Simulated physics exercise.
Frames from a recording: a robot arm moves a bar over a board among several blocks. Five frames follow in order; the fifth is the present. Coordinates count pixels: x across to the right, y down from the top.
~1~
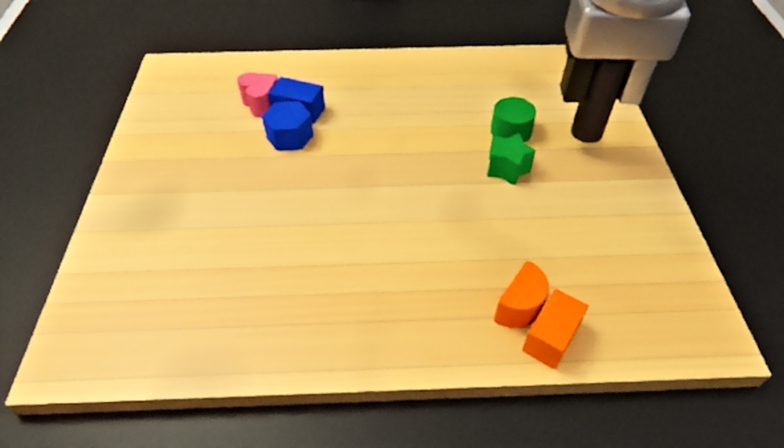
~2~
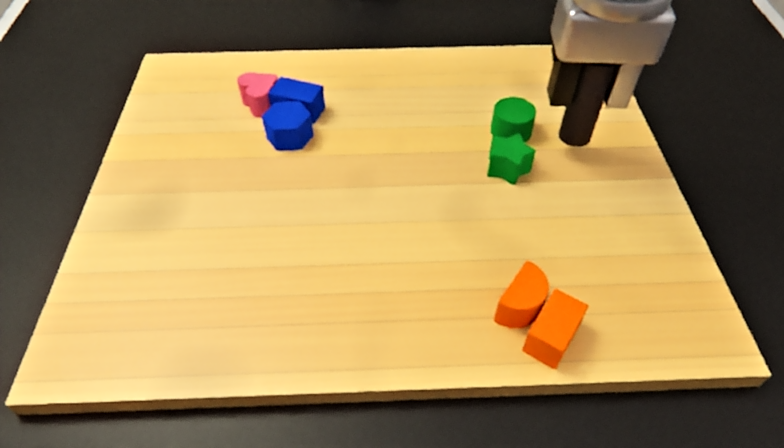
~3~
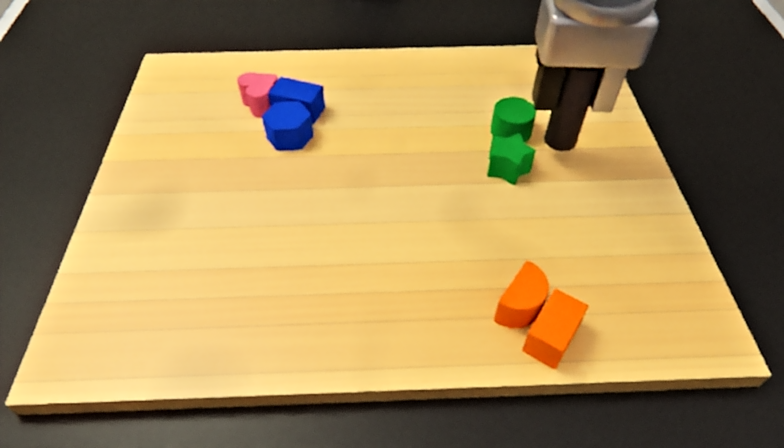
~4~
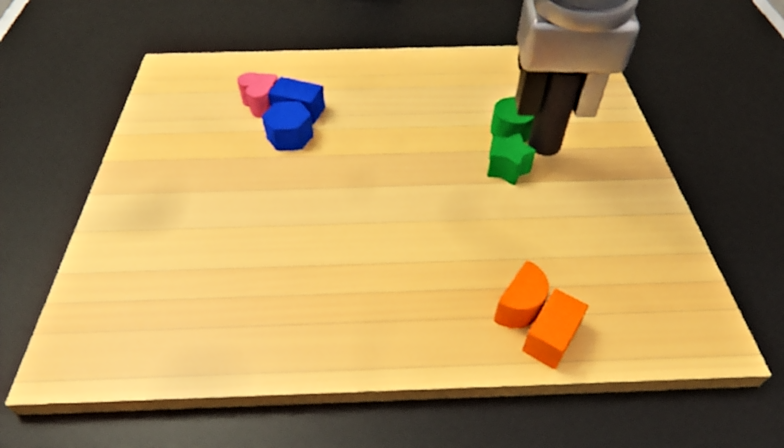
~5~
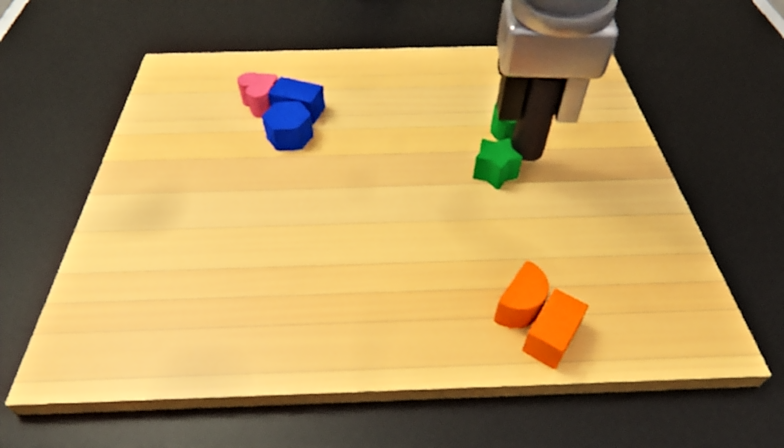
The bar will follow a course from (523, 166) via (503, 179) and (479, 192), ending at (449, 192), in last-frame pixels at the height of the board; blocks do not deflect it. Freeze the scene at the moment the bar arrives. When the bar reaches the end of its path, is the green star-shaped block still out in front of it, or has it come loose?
The block sits ahead of the bar.
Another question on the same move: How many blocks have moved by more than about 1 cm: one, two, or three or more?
Total moved: One.
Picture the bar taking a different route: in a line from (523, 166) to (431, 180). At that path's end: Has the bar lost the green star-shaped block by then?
No - that is not the case.
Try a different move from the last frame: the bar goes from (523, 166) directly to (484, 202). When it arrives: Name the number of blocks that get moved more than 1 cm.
There will be one block displaced.
What follows on the original path. Halfway along, bar (494, 172); green star-shaped block (461, 168), turned 10° clockwise.
At the end, bar (450, 177); green star-shaped block (417, 173); green disc not moved.
